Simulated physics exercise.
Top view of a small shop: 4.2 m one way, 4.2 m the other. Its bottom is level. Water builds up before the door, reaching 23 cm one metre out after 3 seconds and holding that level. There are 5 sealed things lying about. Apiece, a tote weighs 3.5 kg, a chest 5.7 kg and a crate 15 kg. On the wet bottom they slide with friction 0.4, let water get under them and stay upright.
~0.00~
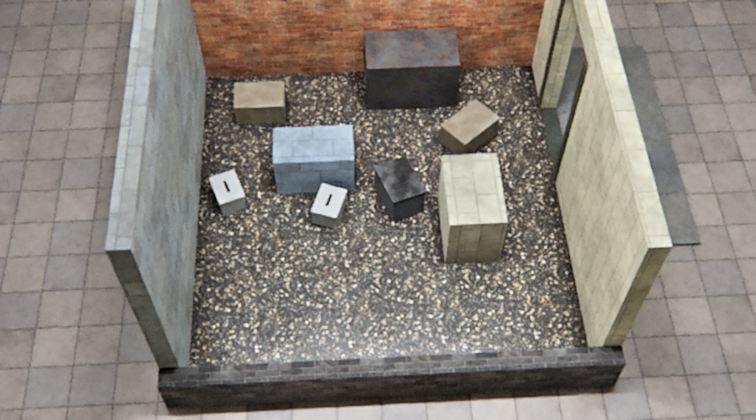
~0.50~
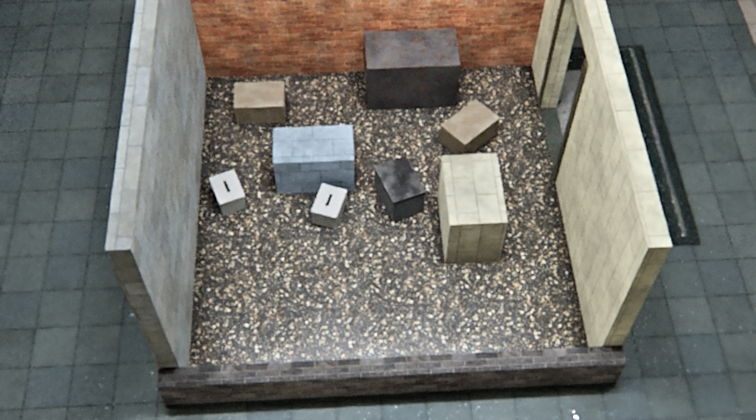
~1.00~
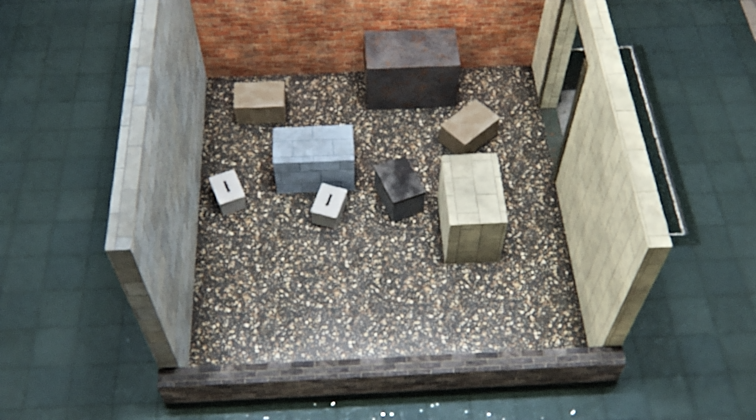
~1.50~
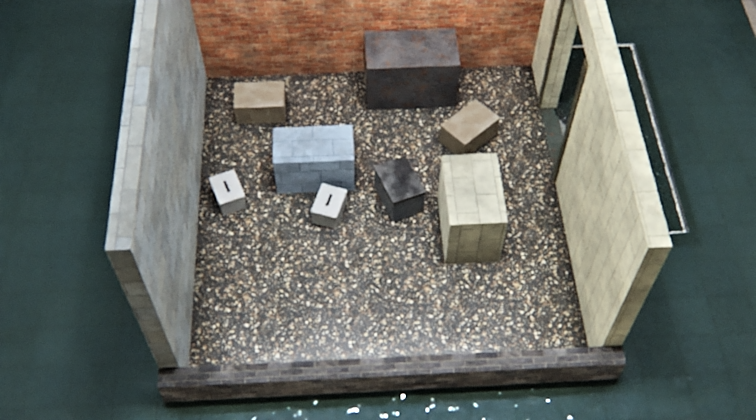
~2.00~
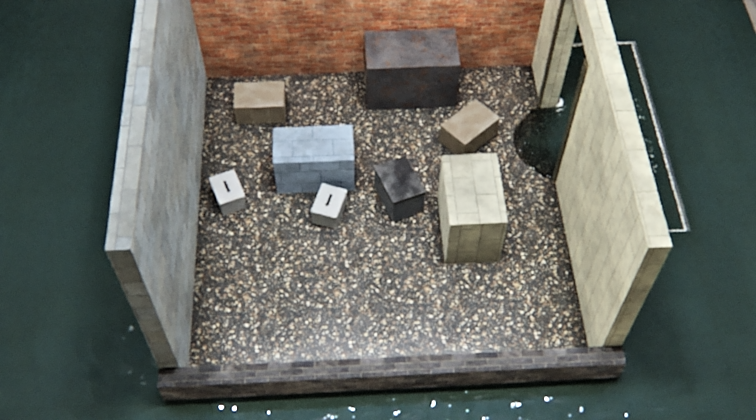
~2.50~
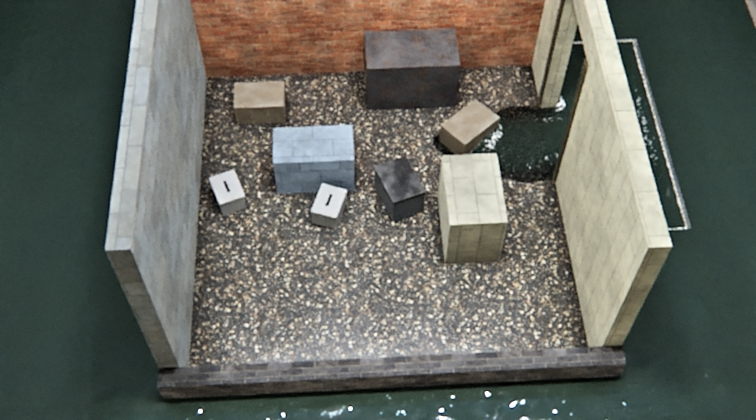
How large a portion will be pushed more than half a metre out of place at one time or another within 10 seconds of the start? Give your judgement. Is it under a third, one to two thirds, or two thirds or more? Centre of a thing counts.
The result will fall in the upper range, two thirds or past it.
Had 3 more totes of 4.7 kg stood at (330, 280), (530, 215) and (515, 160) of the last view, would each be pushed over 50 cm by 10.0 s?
In that order: Past it, short of it, over.
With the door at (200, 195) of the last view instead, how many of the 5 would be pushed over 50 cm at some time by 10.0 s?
Then it comes to 4 of them.
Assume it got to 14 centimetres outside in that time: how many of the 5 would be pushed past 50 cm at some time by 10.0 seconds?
With that change, 3 of them.
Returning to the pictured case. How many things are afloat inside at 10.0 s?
5 of them.
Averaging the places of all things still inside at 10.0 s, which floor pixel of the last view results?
It sits at about (256, 243).
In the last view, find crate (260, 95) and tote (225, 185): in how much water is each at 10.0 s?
First about 13 cm, second about 10 cm.
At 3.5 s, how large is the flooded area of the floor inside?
Some 3.0 m2.
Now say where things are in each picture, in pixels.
The first picture shows a crate at (470, 121) rests on the ground; a tote at (227, 187), on the bottom; water covers 0.0 m2; 0 of 5 have shifted.
The second picture shows a crate at (470, 121) rests on the ground; a tote at (227, 187) rests on the ground; 0.0 m2 under water; 0 of 5 have shifted.
The third picture shows a crate at (470, 121) rests on the ground; a tote at (227, 187) rests on the ground; 0.0 m2 under water; 0 of 5 have shifted.
The fourth picture shows a crate at (470, 121) rests on the ground; a tote at (227, 187) rests on the ground; water covers 0.0 m2; 0 of 5 have shifted.
The fifth picture shows a crate at (470, 121) rests on the ground; a tote at (227, 187), on the bottom; 0.3 m2 under water; 0 of 5 have shifted.
The sixth picture shows a crate at (470, 121) rests on the ground; a tote at (227, 187), on the bottom; water covers 0.8 m2; 0 of 5 have shifted.
After 3.5 s 1 of 5 are over 50 cm from their spots; 0 afloat.
After 4.5 s 2 of 5 are over 50 cm from their spots; 0 afloat.
After 7.0 s 3 of 5 are over 50 cm from their spots; 3 afloat.
After 10.0 s 5 of 5 are over 50 cm from their spots, and 5 have been at some point; 5 afloat.
